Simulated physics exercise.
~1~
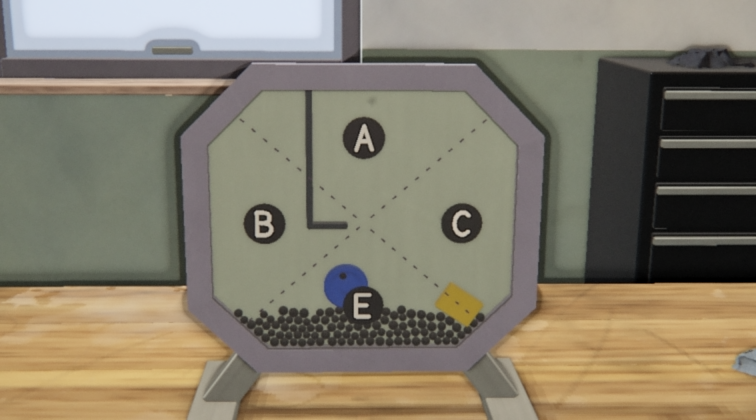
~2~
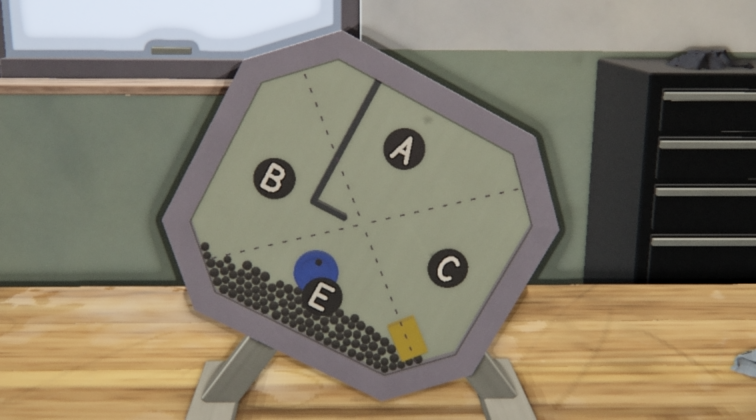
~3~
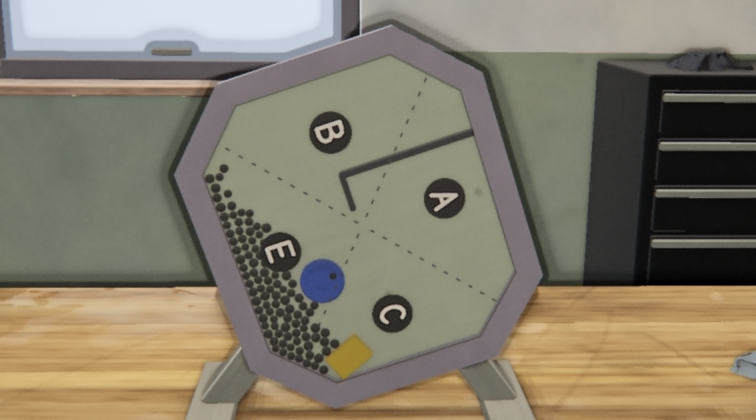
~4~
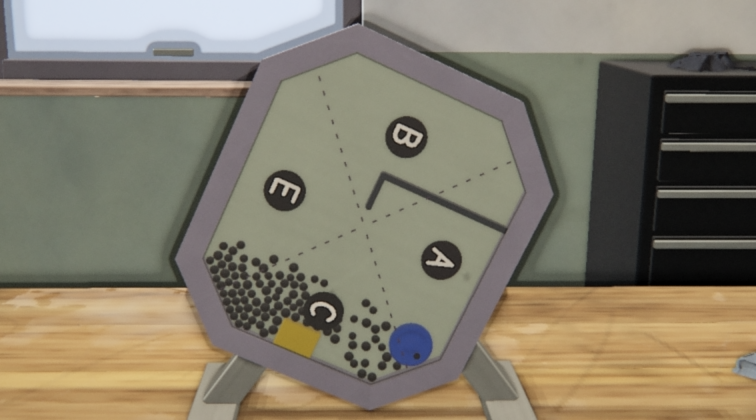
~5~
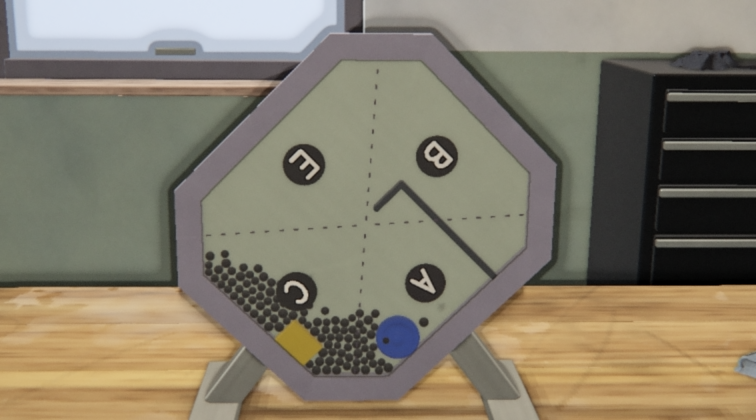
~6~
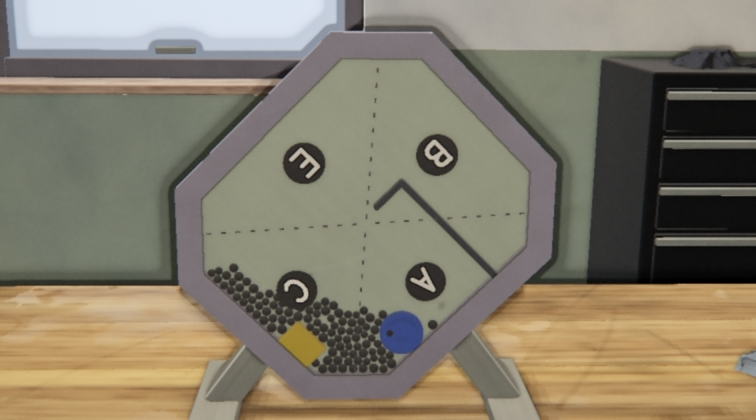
An eight-sided, see-through case with a grey-purple rim stands upright on a wooden bench, viewed from the front, with a window behind and dark drawers to the right. Black beads line its bottom, with a blue disc near the middle by the letter E and a yellow block at right. The case turns clockwise, and the beads bank up against its left side. As it keeps turning, they spill back down and the disc moves to the lower right. The case stops, the beads level slightly, and the block rests in C, the disc in A.
